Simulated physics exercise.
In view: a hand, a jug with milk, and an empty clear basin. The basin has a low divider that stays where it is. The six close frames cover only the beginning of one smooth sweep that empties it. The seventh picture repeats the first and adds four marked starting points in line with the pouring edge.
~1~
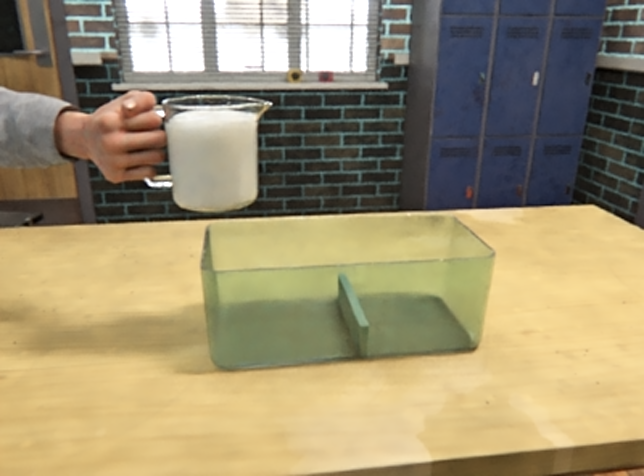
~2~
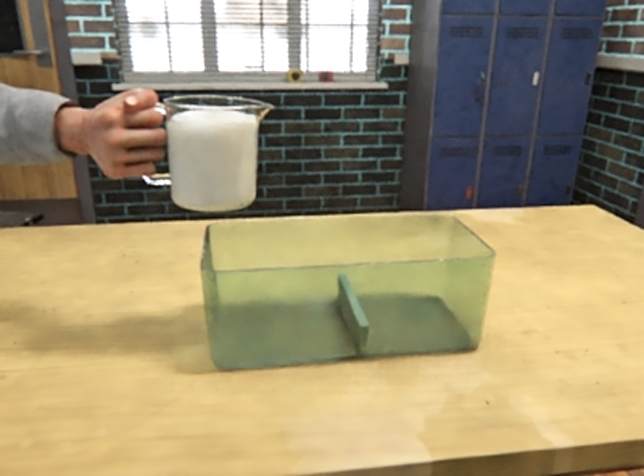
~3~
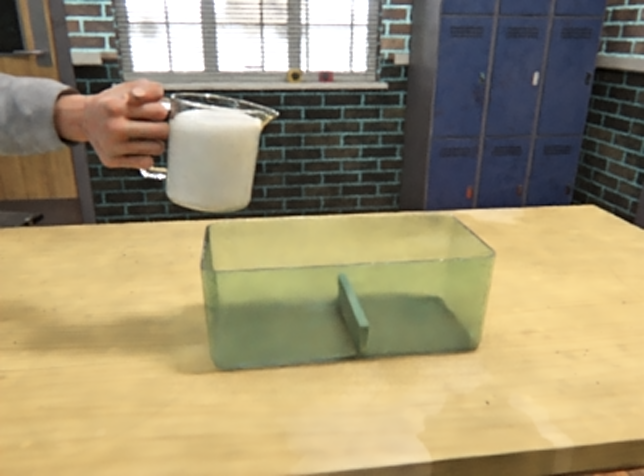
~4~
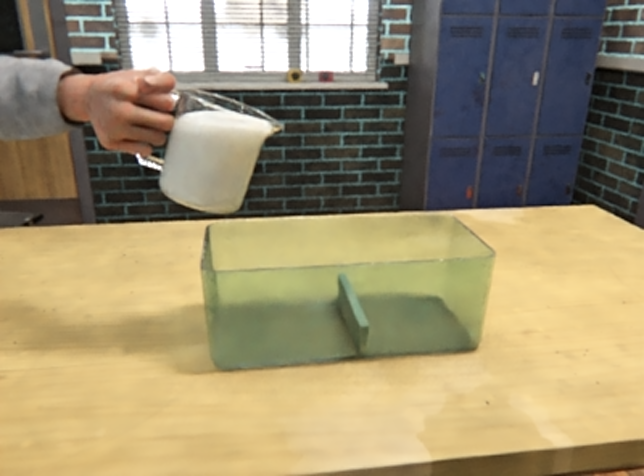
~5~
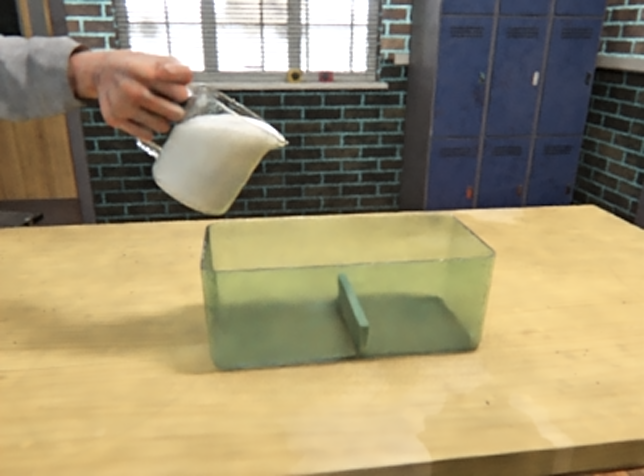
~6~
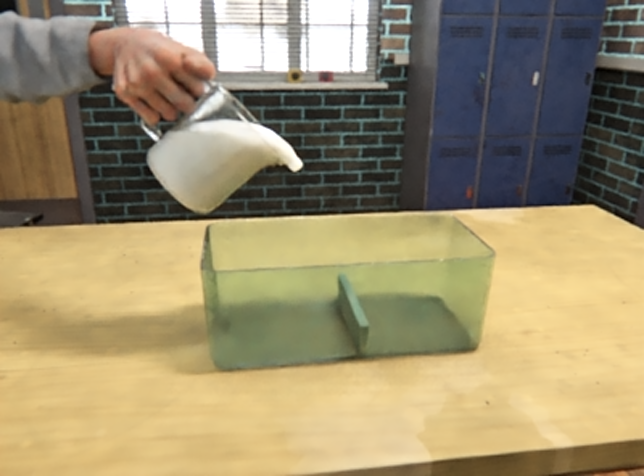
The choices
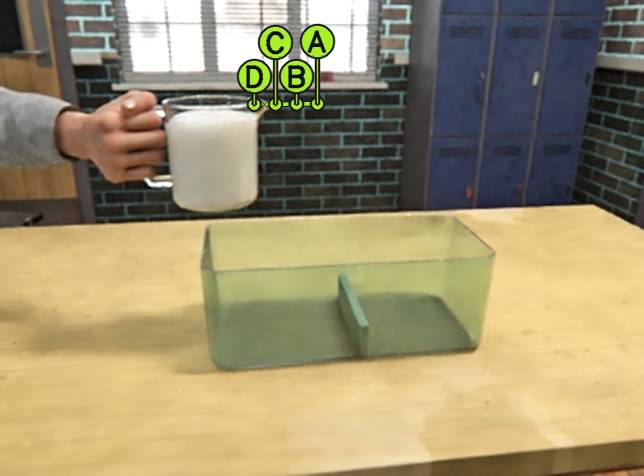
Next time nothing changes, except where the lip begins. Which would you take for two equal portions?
It is A.
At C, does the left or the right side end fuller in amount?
The left side.
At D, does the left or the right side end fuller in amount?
The left one.
On the marked copy, A at (317, 103); B at (296, 104); C at (275, 104); D at (254, 104).
For place A, about 54 % ends left of the wall and 45 % right of it.
For place B, about 78 % ends left of the wall and 19 % right of it; 3 % is lost outside.
For place C, about 89 % ends left of the wall and 8 % right of it; 3 % is lost outside.
For place D, about 91 % ends left of the wall and 8 % right of it.
